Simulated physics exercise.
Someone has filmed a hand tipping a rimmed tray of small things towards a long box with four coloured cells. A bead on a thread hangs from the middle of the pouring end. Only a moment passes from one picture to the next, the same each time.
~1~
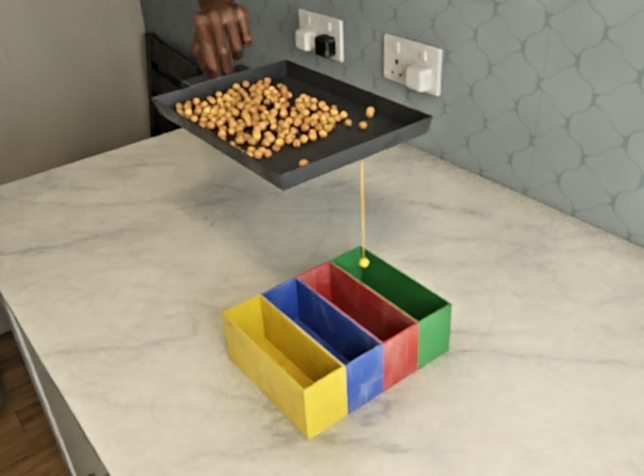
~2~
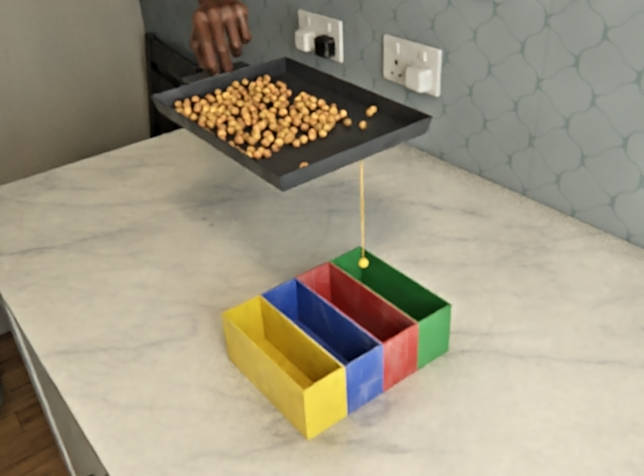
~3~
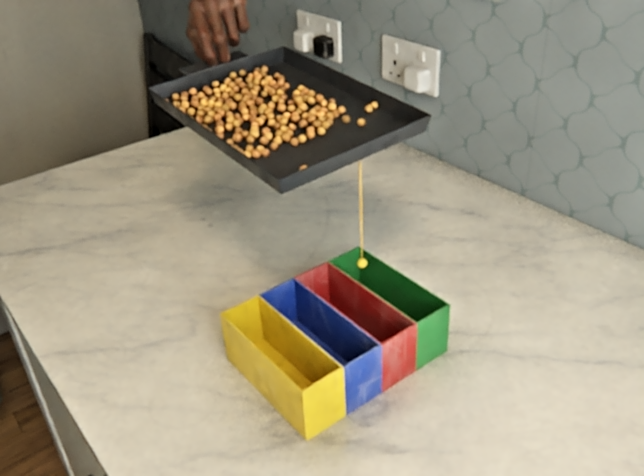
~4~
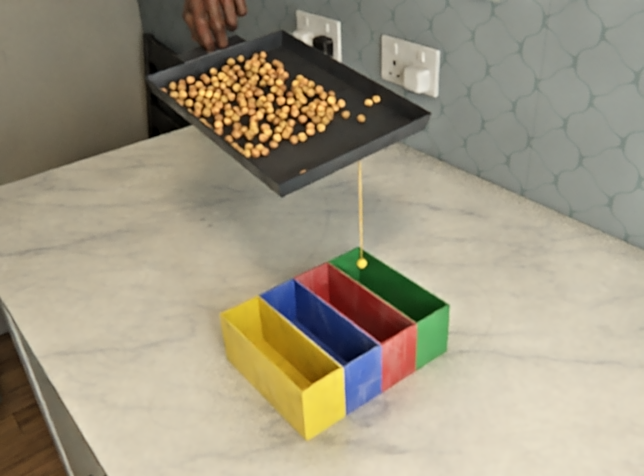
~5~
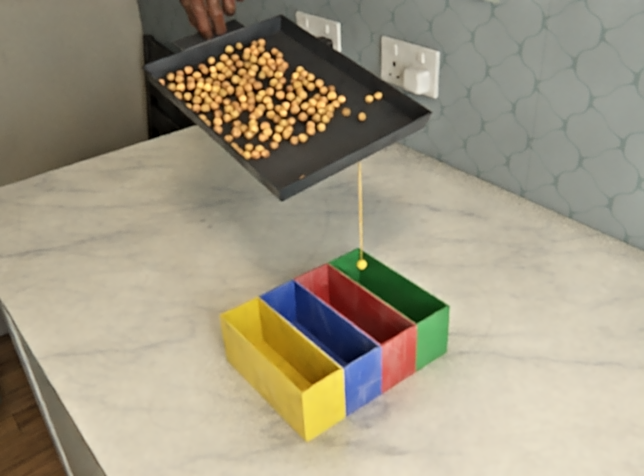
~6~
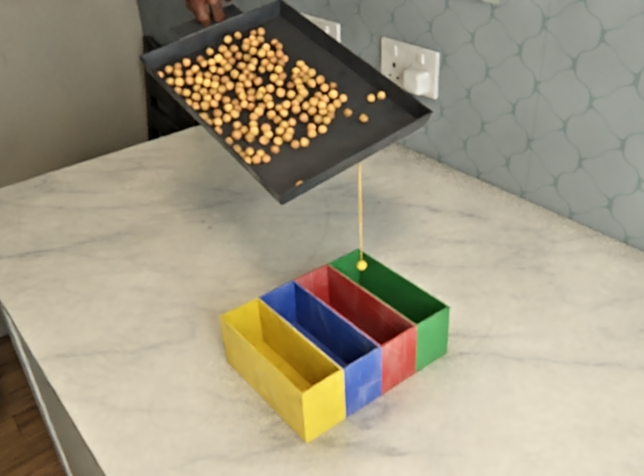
A dark rimmed tray of small round tan beads, its far edge gripped by a hand, is held above a pale marble counter, seen from above at an angle, with sockets on a patterned wall behind. Below sits a box with yellow, blue, red and green cells from left to right, a bead hanging on a thread above it. The hand raises the tray's far side, steepening its slope with the near corner lowest, and the beads shift slightly while the camera stays almost still.
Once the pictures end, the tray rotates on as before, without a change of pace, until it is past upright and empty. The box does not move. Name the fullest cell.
The blue one ends fullest.
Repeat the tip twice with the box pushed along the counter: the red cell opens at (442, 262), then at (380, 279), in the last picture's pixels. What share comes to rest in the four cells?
About 0 and 70 per cent.
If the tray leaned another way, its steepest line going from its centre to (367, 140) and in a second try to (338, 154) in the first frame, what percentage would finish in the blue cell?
First some 0, then 30 per cent.
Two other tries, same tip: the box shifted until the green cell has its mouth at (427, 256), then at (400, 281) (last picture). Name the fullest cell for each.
One: The cell in yellow. Two: That yellow cell.
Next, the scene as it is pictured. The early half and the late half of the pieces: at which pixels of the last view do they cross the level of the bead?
The first part at (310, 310); the rest at (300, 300).
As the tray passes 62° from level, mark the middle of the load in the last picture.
Close to (300, 184).
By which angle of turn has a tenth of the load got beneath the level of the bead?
Around 65° of tilt.
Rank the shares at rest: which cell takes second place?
Second comes the cell in yellow.
Just after the last frame, tray tipped steeply; the larger part on the tray; about a tenth in the blue cell; just a few in the yellow cell; just a few in the red cell; about a tenth falling or outside the box.
A moment on, tray tipped right over; about a tenth on the tray; roughly half in the blue cell; roughly a quarter in the yellow cell; about a tenth in the red cell; just a few in the green cell; about a tenth falling or outside the box.
Further on, tray tipped past a quarter turn; roughly two thirds in the blue cell; roughly a quarter in the yellow cell; about a tenth in the red cell; just a few in the green cell; about a tenth falling or outside the box.
When it is over, tray tipped past a quarter turn; roughly two thirds in the blue cell; roughly a quarter in the yellow cell; about a tenth in the red cell; just a few in the green cell; about a tenth outside the box.
